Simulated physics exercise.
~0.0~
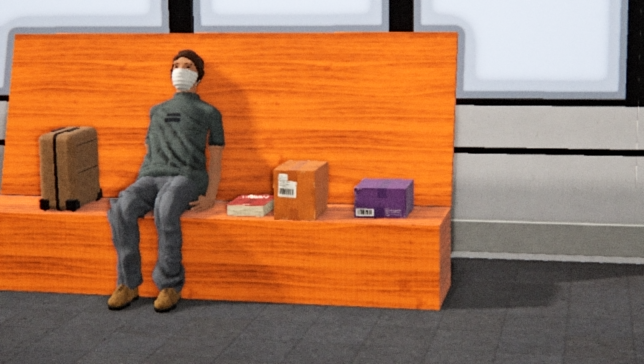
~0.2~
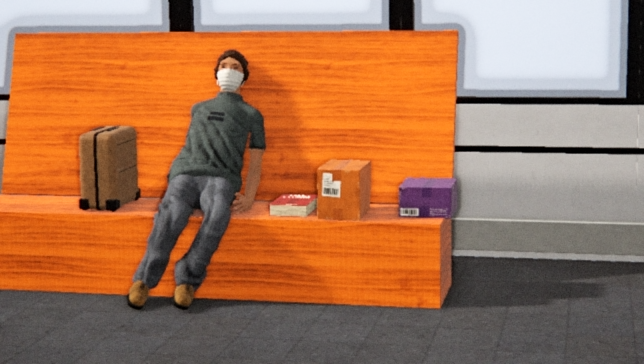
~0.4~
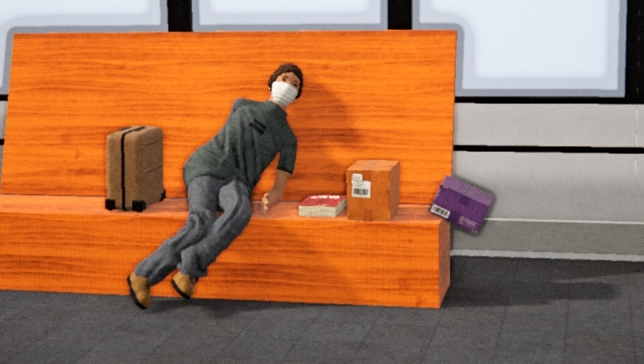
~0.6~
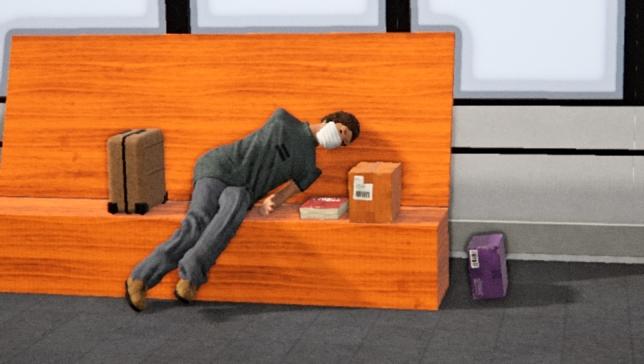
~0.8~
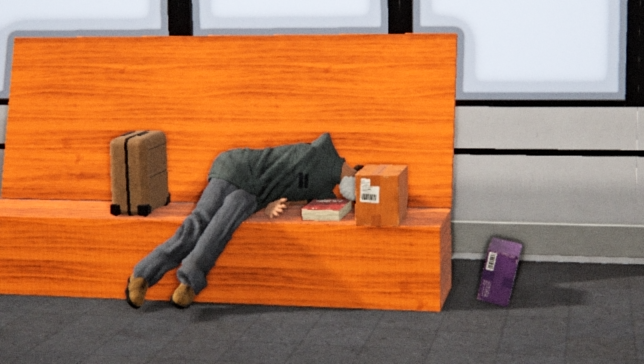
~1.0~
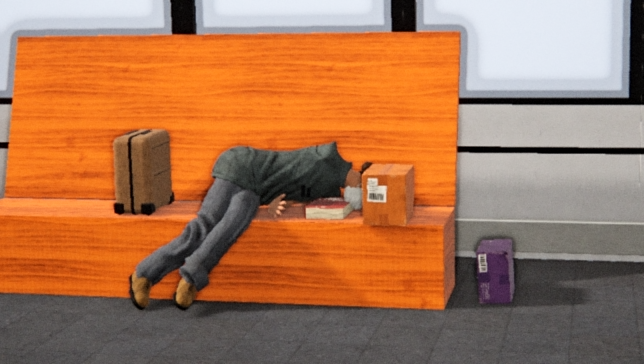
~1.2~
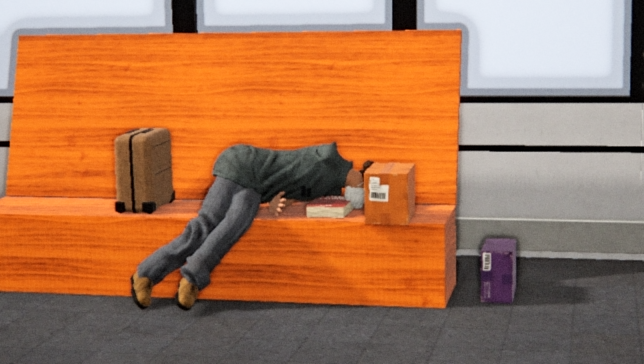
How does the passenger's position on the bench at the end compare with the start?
At the start the passenger sits upright toward the left part of the bench, near the brown case. By the end the passenger is farther right and much lower, toppled sideways with the head down beside the orange piece of luggage.
